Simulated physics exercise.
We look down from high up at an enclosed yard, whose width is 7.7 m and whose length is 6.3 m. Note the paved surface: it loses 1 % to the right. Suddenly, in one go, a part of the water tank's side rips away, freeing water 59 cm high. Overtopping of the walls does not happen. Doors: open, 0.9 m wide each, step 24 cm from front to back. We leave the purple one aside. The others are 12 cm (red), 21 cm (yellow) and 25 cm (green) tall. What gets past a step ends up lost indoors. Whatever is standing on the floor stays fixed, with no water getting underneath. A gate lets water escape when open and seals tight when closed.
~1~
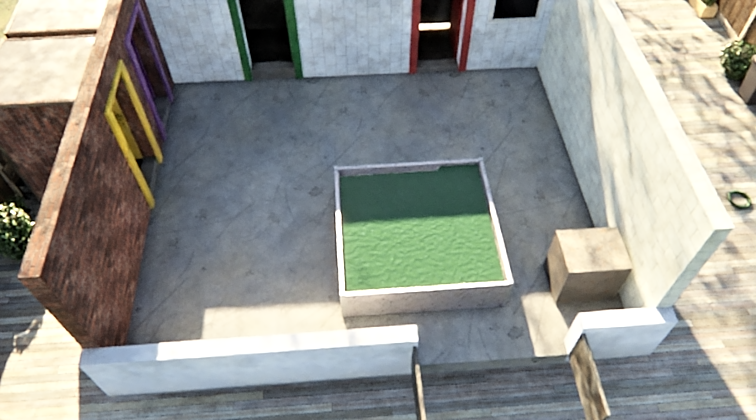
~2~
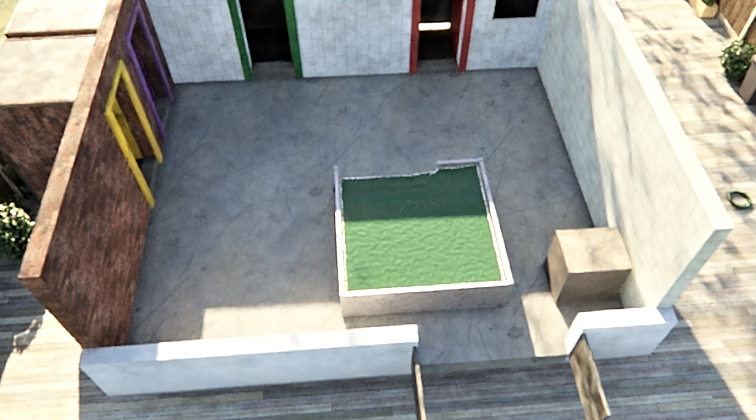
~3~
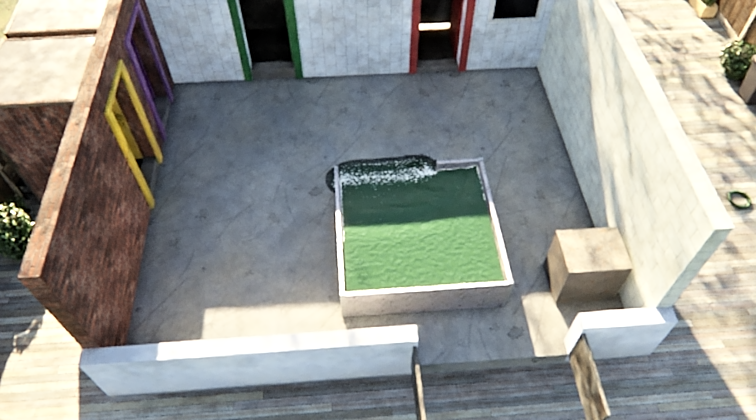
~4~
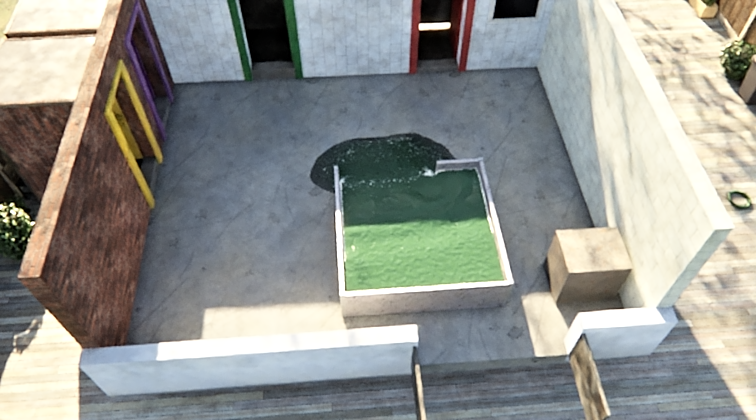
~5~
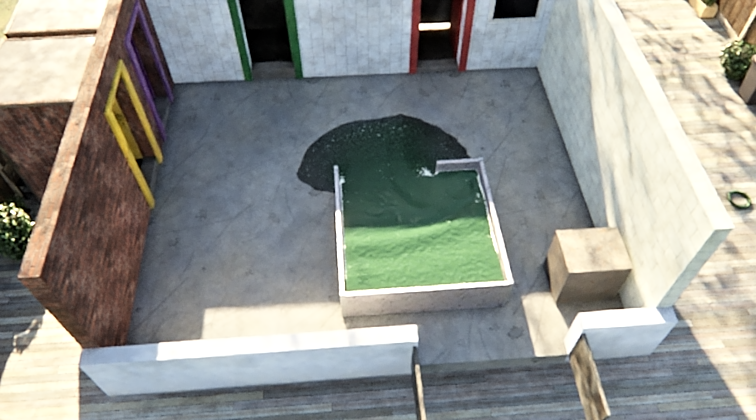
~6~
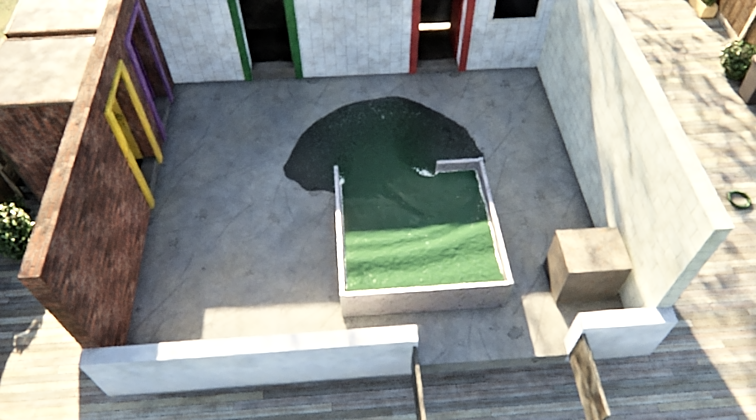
Green water pouring from a gap in the far side of a rectangular tank, spreading in a dark fan across a walled yard.
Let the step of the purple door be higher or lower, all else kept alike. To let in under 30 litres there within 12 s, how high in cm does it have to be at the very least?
At least roughly 17 cm.
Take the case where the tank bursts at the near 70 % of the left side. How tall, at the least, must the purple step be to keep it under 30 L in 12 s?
Some 9.5 cm.
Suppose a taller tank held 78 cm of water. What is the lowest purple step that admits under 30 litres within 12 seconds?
I'd say close to 25 cm.
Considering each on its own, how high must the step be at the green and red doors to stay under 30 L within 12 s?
Roughly 14.0 cm for the green door and roughly 17 cm for the red door.
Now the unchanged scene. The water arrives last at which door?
Answer: Yellow.
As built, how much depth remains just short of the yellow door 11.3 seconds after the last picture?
Some 3.0 centimetres.
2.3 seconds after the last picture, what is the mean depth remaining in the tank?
Near 26 cm, averaged.
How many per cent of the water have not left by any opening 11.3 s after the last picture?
What remains is some 88 per cent of the water.
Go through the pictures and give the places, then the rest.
The water tank at (417, 224) is whole and still, 59 cm deep; the purple door at (153, 80) is dry, in the first picture.
The gap is on the far side, the front 0.3 m out at a hidden place; the back of the water tank holds 59 cm, in the second picture.
Water pours out on the far side and has run 0.8 m, to (411, 158); about 11 cm deep outside, 59 cm at the back, in the third picture.
Water pours out on the far side and has run 1.3 m, to (393, 138); about 8 cm deep outside, 59 cm at the back, in the fourth picture.
The gap is on the far side, the front 1.8 m out at (396, 118); the back of the water tank holds 59 cm, in the fifth picture.
The front is at (385, 100), 2.4 m from the gap on the far side; 5.8 m2 of floor is wet, 58 cm left at the back; 2.8 m in a straight line remain to the purple door at (153, 80), in the sixth picture.
Then, 0.7 s after the last picture water covers 25 % of the floor, deepest (31 cm) near (365, 185); it has not reached the purple door.
Then, 2.3 s after the last picture water covers 40 % of the floor, deepest (36 cm) near (174, 88); 9 cm at the purple door, 0 litres in over its 20 cm step.
Then, 11.3 s after the last picture water covers 100 % of the floor, deepest (13 cm) near (611, 294); 3 cm at the purple door, 13 litres in over its 20 cm step.
At the purple door as built, the water peaked near 25 cm, 2.9 s after the last picture.
Run again over the same 12 s with other heights there, 57 litres in over 13.5 cm, 19 litres over 18.5 cm. The limit of 30 litres is kept from about 17 cm up.
